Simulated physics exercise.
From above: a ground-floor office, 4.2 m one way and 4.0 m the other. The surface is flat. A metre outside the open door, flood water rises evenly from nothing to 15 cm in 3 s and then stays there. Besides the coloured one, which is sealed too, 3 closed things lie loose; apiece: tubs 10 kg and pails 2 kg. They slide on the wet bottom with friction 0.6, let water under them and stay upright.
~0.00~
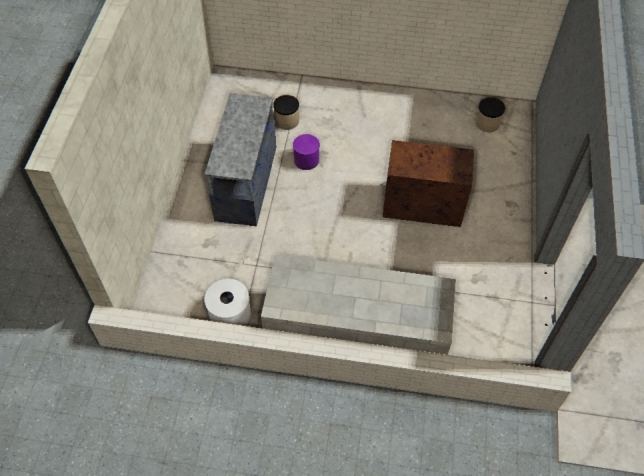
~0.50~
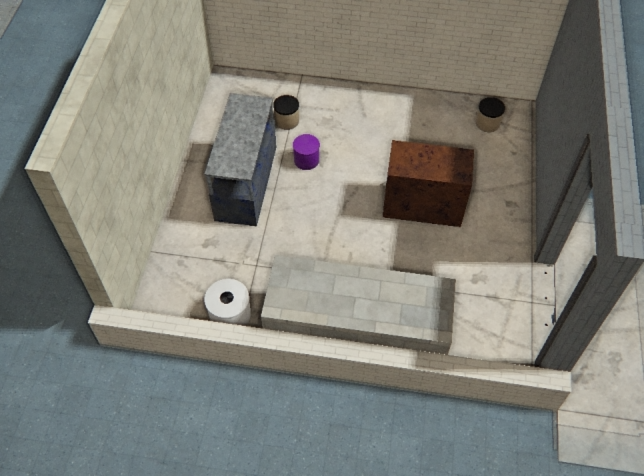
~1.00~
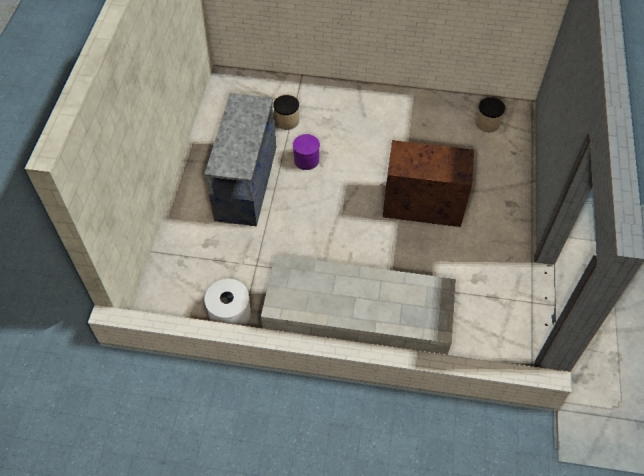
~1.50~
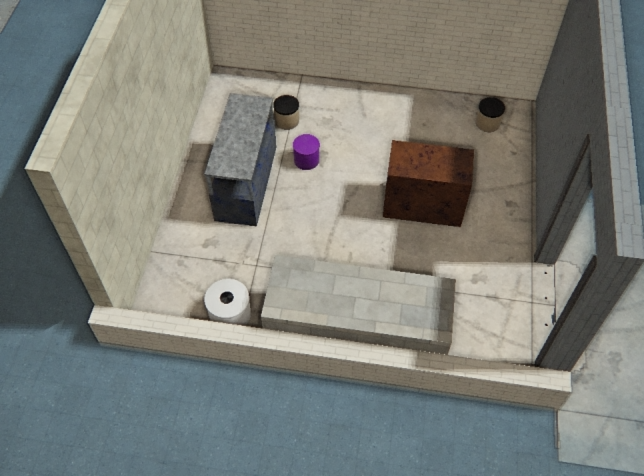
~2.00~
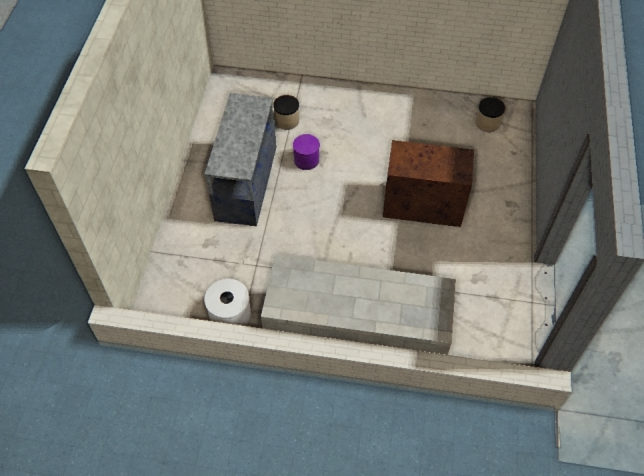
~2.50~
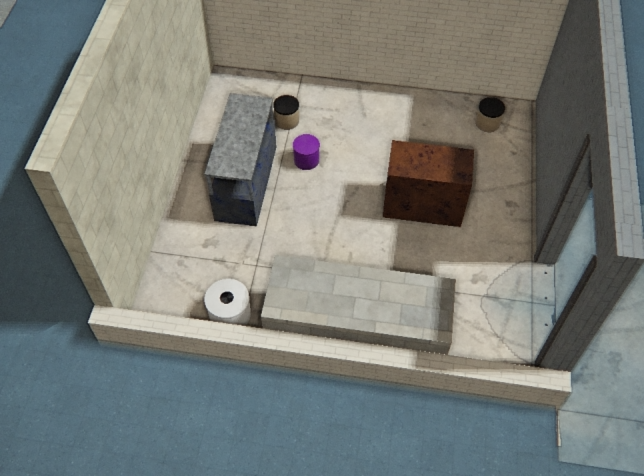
In a ground-floor office seen from above, water covered the paving outside, then crept through the open doorway on the right onto the floor, while the purple pail and everything else inside stayed still.
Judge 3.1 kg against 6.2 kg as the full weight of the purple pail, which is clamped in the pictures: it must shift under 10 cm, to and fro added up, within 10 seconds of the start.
For it, only the larger load is enough.
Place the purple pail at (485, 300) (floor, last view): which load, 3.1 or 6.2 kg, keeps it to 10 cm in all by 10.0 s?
Neither holds.
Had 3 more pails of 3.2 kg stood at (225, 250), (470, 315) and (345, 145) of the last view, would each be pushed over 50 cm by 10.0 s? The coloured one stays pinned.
In turn: Over, over, less.
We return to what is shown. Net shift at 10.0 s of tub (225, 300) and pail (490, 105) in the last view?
In that order: 20 cm, 0 cm.
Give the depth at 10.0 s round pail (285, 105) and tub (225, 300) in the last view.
Roughly 2 and 7 cm.
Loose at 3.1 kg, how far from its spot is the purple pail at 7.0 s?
About 30 cm.
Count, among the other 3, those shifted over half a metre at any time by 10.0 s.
That makes 0.
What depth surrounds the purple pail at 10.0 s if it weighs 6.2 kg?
About 4 cm.
After 3.5 s the purple pail would be 0 cm from its start with 3.1 kg and 0 cm from its start with 6.2 kg; 0 cm of water round it then.
After 4.5 s the purple pail would be 0 cm from its start with 3.1 kg and 0 cm from its start with 6.2 kg; 0 cm of water round it then.
After 7.0 s the purple pail would be 34 cm from its start with 3.1 kg and 0 cm from its start with 6.2 kg; 4 cm of water round it then.
After 10.0 s the purple pail would be 39 cm from its start with 3.1 kg and 0 cm from its start with 6.2 kg; 4 cm of water round it then.
